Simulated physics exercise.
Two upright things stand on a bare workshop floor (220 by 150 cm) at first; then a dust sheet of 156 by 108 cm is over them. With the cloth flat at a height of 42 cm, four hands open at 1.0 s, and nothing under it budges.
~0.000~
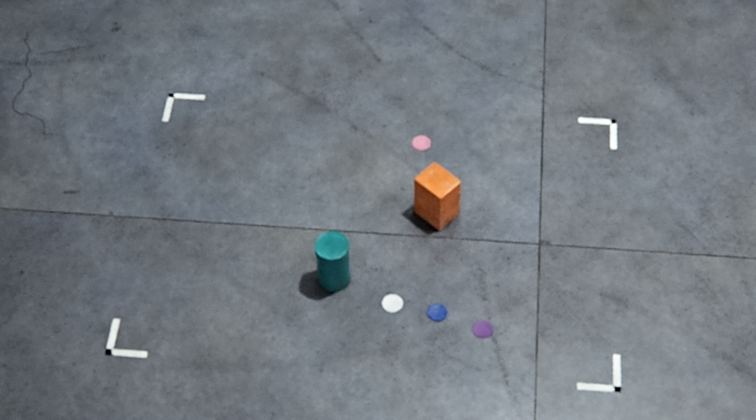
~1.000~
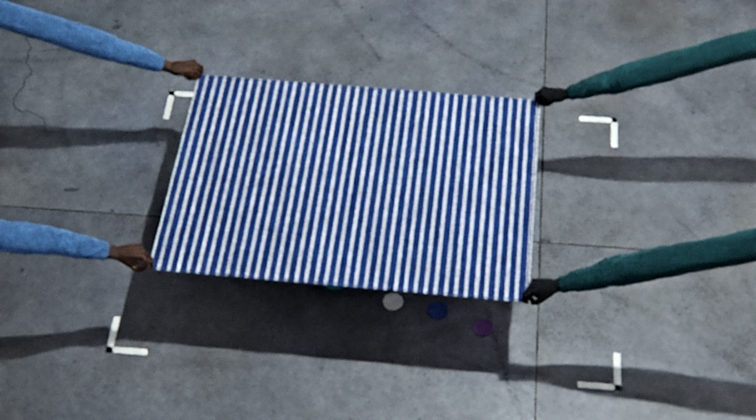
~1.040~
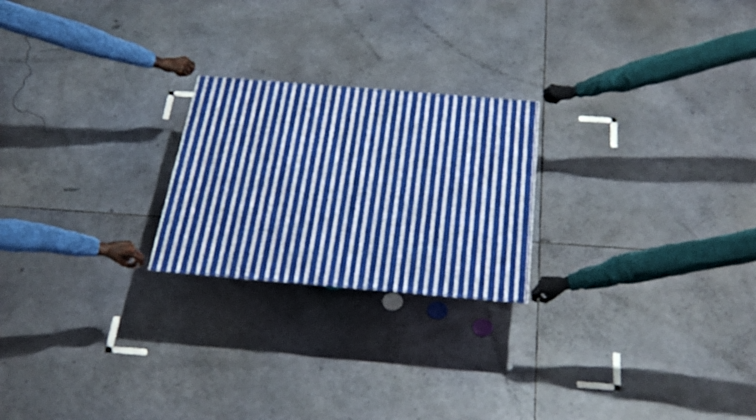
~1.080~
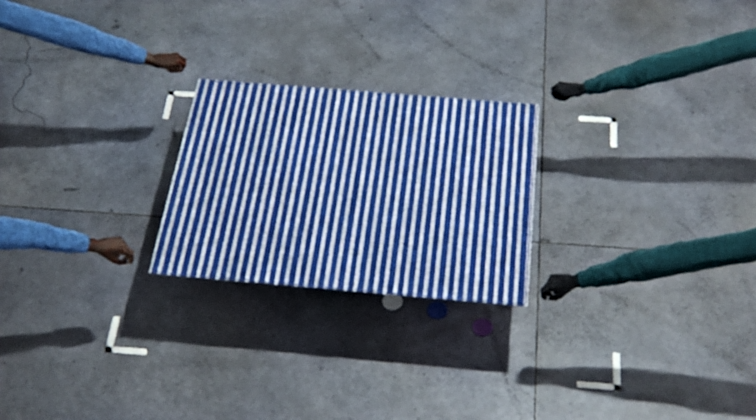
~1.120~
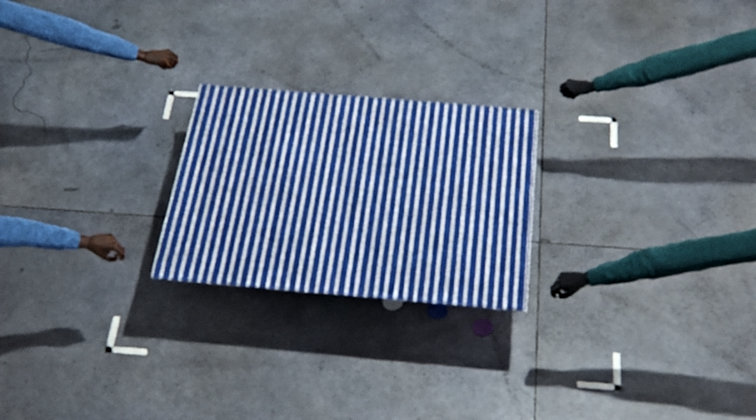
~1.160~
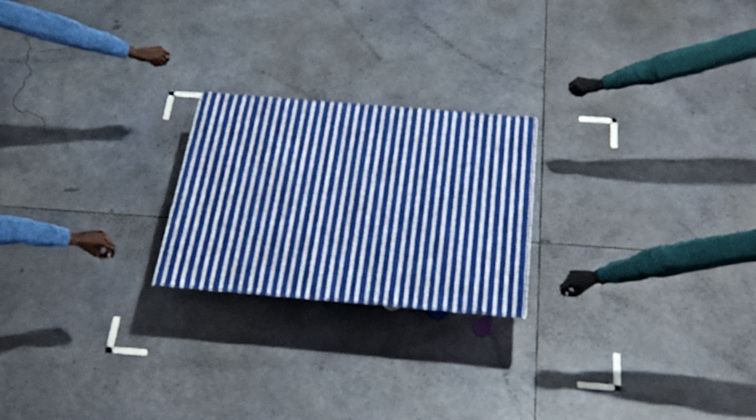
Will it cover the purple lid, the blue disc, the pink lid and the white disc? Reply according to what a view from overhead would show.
In order: The purple lid ends under the cloth; the blue disc gets covered; the pink lid remains in the open; the white disc ends under the cloth.
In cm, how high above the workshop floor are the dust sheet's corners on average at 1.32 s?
Mean corner height at that time: Approx. 0 cm.
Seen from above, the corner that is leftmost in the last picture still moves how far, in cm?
Horizontal travel: Approx. 16 cm.
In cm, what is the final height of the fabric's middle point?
Looks like close to 24 cm up.
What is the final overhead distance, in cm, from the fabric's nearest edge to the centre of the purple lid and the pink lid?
Roughly 4 cm, then 14 cm.
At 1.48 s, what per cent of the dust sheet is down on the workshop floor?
40 %.
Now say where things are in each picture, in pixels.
Purple lid (483, 329); blue disc (438, 312); pink lid (421, 143); white disc (393, 303); orange crate (438, 180), 25 cm tall; teal bucket (332, 245), 26 cm tall, in the first frame.
Dust sheet corners (148, 269) (199, 75) (540, 101) (528, 302); highest point 42 cm, lowest 42 cm, in the second frame.
Dust sheet corners (148, 270) (199, 76); highest point 41 cm, lowest 41 cm, in the third frame.
Dust sheet corners (149, 273) (199, 79); highest point 39 cm, lowest 39 cm, in the fourth frame.
Dust sheet corners (151, 278) (200, 85); highest point 36 cm, lowest 35 cm, in the fifth frame.
Dust sheet corners (153, 285) (202, 93) (537, 119) (526, 318); highest point 31 cm, lowest 30 cm, in the sixth frame.
After 1.3 s, 0 % of it is down, spanning 147 by 107 cm, above purple lid, white disc, blue disc.
After 1.5 s, 40 % of it is down, spanning 146 by 106 cm, above purple lid, white disc, blue disc.
After 1.6 s, 45 % of it is down, spanning 147 by 106 cm, above purple lid, white disc, blue disc.
After 1.8 s, 45 % of it is down, spanning 146 by 106 cm, above purple lid, white disc, blue disc.
After 3.3 s, 45 % of it is down, spanning 146 by 106 cm, above purple lid, white disc, blue disc.
